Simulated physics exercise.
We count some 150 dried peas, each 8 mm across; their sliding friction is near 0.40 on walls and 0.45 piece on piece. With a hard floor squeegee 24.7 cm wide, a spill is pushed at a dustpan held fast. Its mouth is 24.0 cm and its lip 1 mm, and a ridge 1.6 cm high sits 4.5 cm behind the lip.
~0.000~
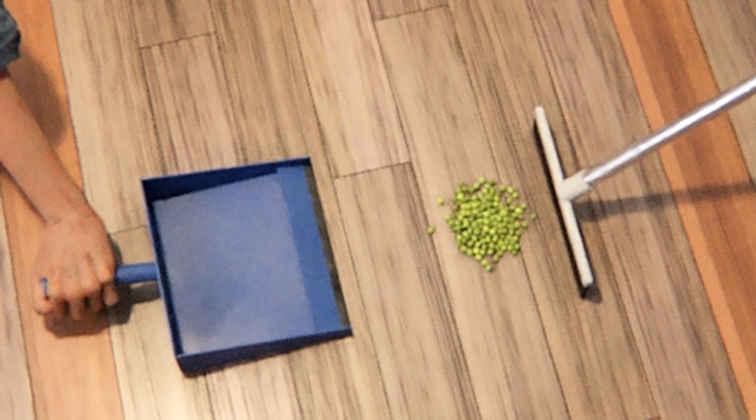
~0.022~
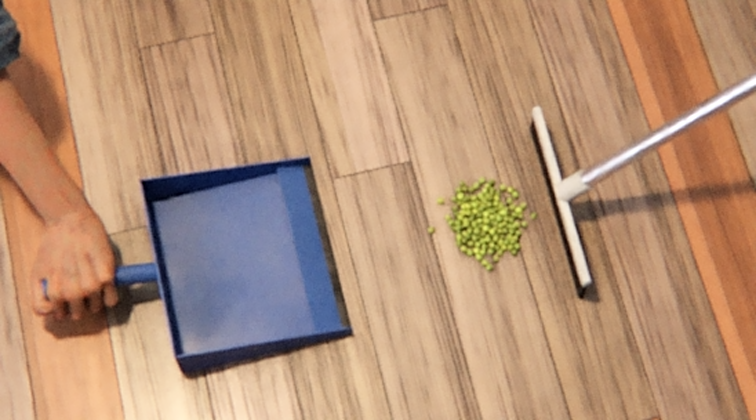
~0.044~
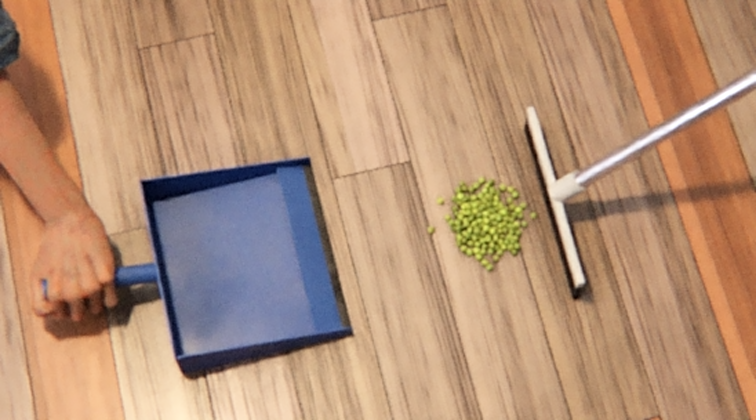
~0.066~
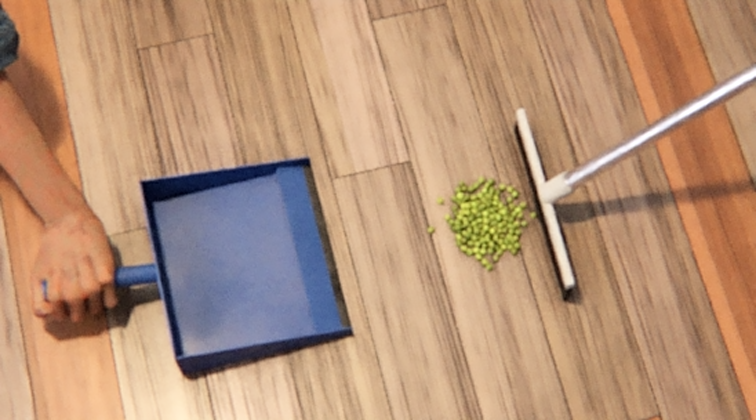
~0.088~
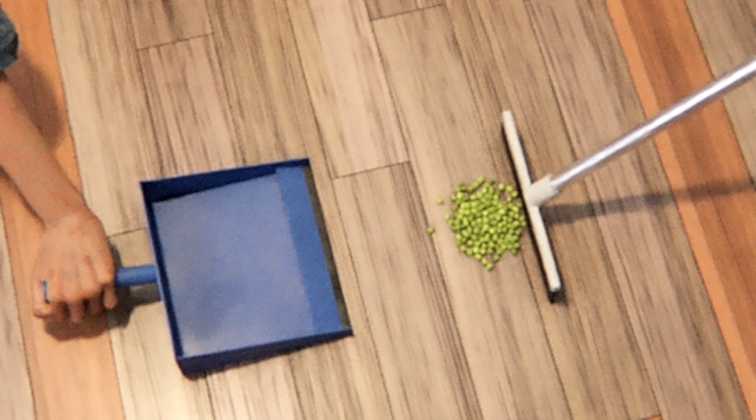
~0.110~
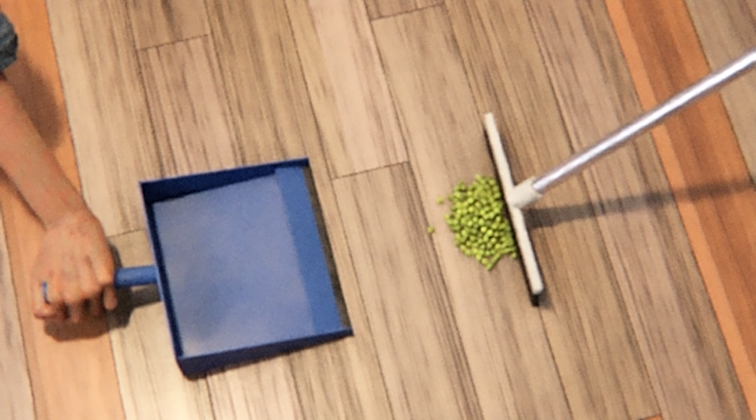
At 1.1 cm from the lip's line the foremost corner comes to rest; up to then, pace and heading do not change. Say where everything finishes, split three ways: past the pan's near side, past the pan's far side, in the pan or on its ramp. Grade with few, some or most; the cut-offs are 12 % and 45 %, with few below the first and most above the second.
Near side: Few; far side: Few; pan: Most.
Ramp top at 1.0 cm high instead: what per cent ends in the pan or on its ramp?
Roughly 60 per cent.
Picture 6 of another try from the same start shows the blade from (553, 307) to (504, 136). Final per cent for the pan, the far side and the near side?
Split: Pan = 35, far = 5, near = 20.
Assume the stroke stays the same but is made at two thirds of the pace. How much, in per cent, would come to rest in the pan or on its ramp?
About 50 %.
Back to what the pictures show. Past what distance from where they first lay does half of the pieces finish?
Around 24 centimetres.
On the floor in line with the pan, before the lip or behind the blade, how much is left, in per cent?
Roughly 35 in a hundred.
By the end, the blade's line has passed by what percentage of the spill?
I'd say close to 0 per cent.
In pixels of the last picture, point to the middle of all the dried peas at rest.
Resting centre estimate: Around (321, 246).
After 0.23 s, middle of the blade 11 cm from the lip; 0 % over the lip, far side 0 %, near side 0 %.
After 0.30 s, middle of the blade 4 cm from the lip; 5 % over the lip, far side 5 %, near side 5 %.
After 0.52 s, middle of the blade 1 cm from the lip; 70 % over the lip, far side 5 %, near side 5 %.
In the end, at 1.9 s, near side 5 %, far side 5 %, pan 60 %, in front of the lip or behind the blade 35 %.
